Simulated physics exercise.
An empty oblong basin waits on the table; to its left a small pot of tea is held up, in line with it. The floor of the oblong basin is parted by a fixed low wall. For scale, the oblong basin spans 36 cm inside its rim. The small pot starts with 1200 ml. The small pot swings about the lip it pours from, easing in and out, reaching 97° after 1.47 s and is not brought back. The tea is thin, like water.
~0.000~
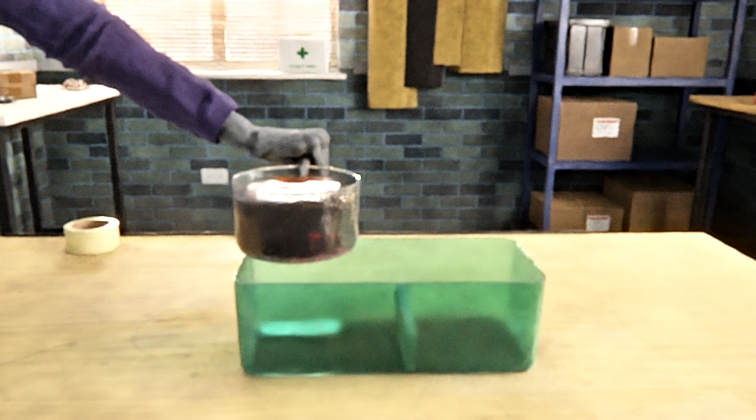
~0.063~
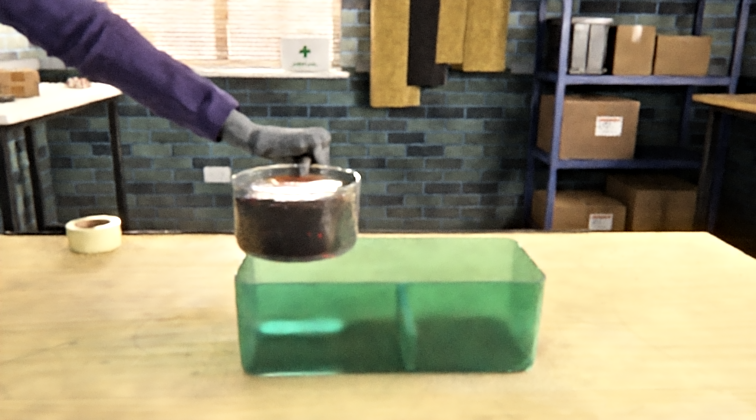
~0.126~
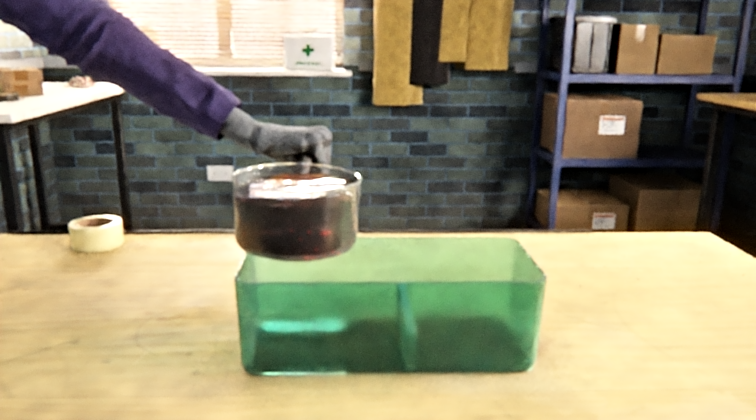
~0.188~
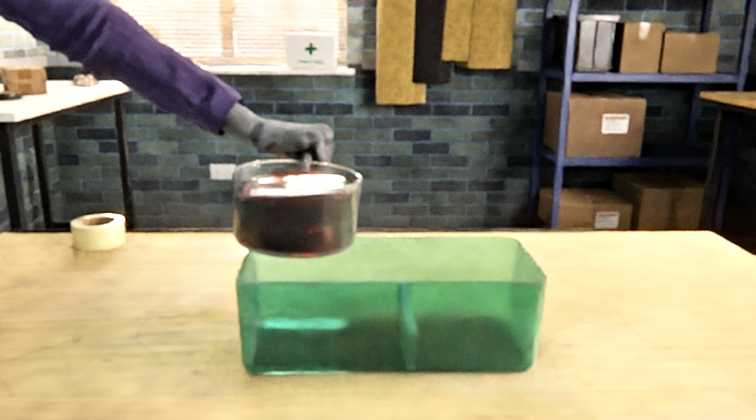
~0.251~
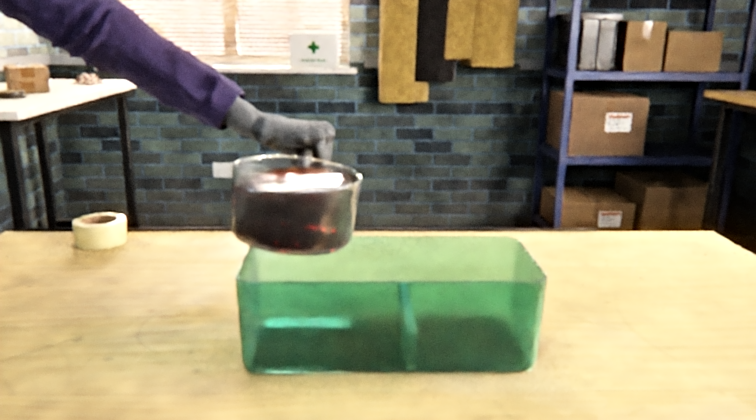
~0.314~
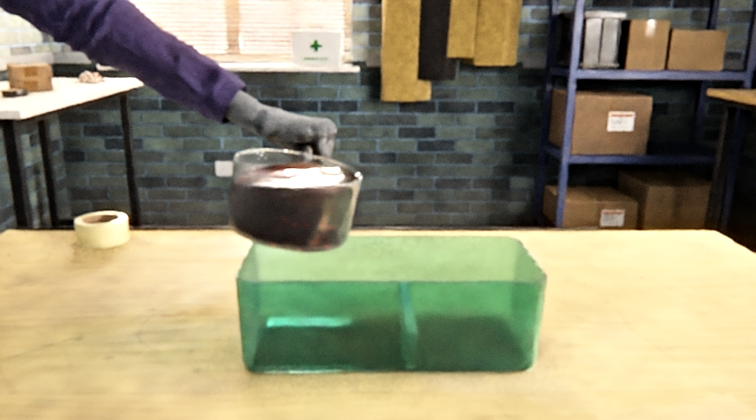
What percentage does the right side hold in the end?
About 92 per cent.
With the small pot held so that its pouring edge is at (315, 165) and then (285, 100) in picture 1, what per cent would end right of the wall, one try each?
First 45, then 30 per cent.
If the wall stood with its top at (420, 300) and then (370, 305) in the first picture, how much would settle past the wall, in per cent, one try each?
First 85, then 95 per cent.
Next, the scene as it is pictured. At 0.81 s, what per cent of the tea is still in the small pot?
Near 66 in a hundred.
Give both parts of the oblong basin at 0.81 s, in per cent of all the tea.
Near 3 on the left, 8 on the right.
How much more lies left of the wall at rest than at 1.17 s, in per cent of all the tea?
About 4 per cent.
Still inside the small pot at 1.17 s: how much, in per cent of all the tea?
Near 18 in a hundred.
After 0.81 s the tilt is 56° and 67 per cent is still to pour, 3 is left of the wall and 8 right of it.
After 1.17 s the tilt is 88° and 18 per cent is still to pour, 4 is left of the wall and 64 right of it.
After 1.56 s the tilt is 97° and 2 per cent is still to pour, 7 is left of the wall and 88 right of it.
After 1.97 s the tilt is 97° and 0 per cent is still to pour, 8 is left of the wall and 91 right of it.
In the end 8 per cent lies left of the wall, 92 right of it and 0 outside.
